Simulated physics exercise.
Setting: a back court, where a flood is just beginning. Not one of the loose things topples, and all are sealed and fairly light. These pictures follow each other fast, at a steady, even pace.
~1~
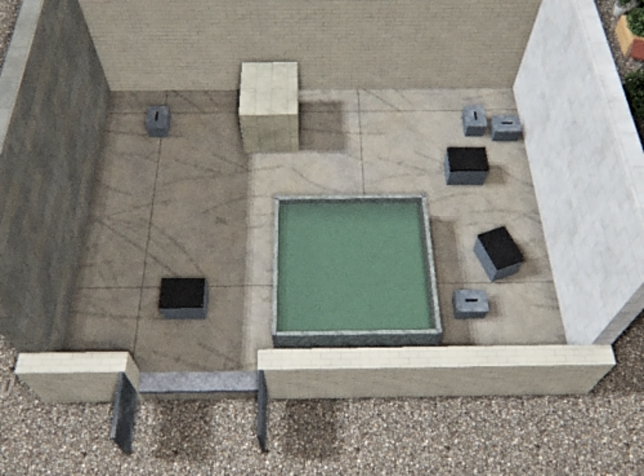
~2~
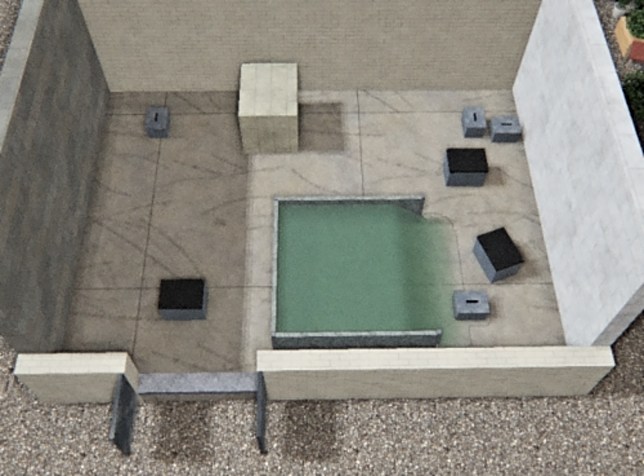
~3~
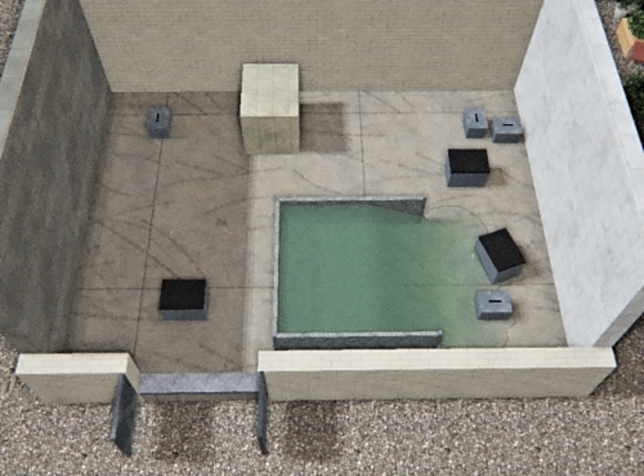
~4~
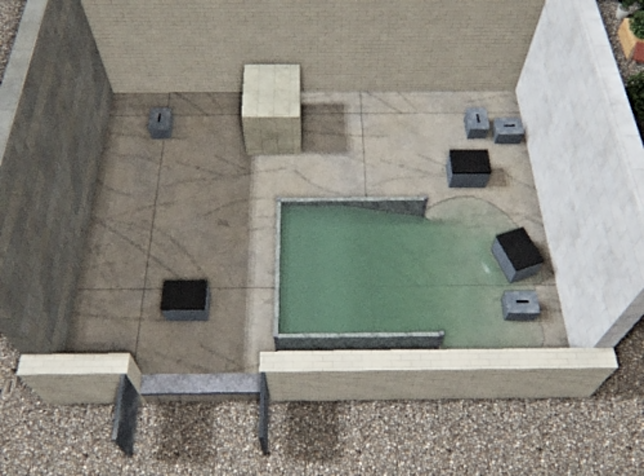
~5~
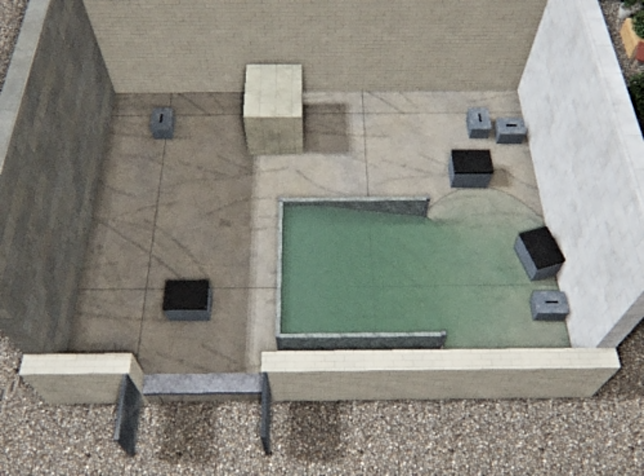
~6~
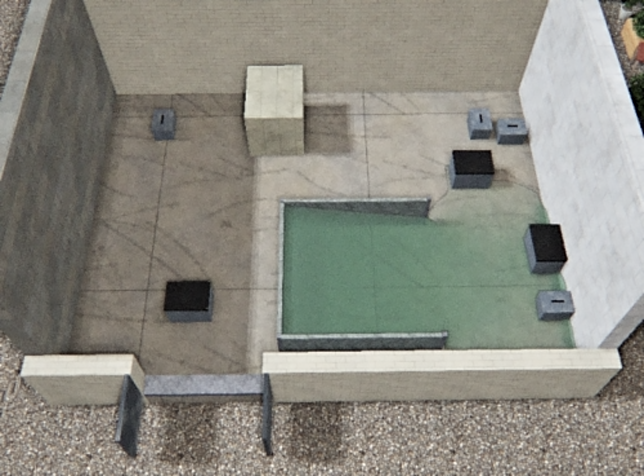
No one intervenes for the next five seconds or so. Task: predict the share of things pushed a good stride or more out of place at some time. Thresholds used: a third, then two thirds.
It climbs to two thirds.
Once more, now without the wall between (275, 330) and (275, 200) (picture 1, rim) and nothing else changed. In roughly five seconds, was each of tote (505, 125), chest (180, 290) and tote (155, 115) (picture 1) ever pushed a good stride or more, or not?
Object by object: Less than that, displaced that much, displaced that much.
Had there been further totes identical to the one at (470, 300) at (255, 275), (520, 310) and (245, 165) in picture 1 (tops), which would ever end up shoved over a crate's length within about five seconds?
Copy by copy, in order: Largely stays, relocated, largely stays.
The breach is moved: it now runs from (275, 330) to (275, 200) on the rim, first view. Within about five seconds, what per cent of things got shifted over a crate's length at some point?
Estimate: Close to 30 per cent.
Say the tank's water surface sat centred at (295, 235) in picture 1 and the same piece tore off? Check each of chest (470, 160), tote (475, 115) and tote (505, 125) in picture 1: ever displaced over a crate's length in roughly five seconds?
First displaced far, then displaced far, then displaced far.
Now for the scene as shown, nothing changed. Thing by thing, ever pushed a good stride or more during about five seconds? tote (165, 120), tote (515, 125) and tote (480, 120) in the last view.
Working through them in turn, I get never that far off, shoved clear, then shoved clear.
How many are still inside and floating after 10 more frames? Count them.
Well, I'd say 3.
A moment on, 2 of 7 are well off their spots; 2 afloat.
Next, 3 of 7 are well off their spots; 3 afloat.
Later, 4 of 7 are well off their spots; 5 afloat.
In the end, 4 of 7 are well off their spots, and 5 have been at some point; 5 afloat.
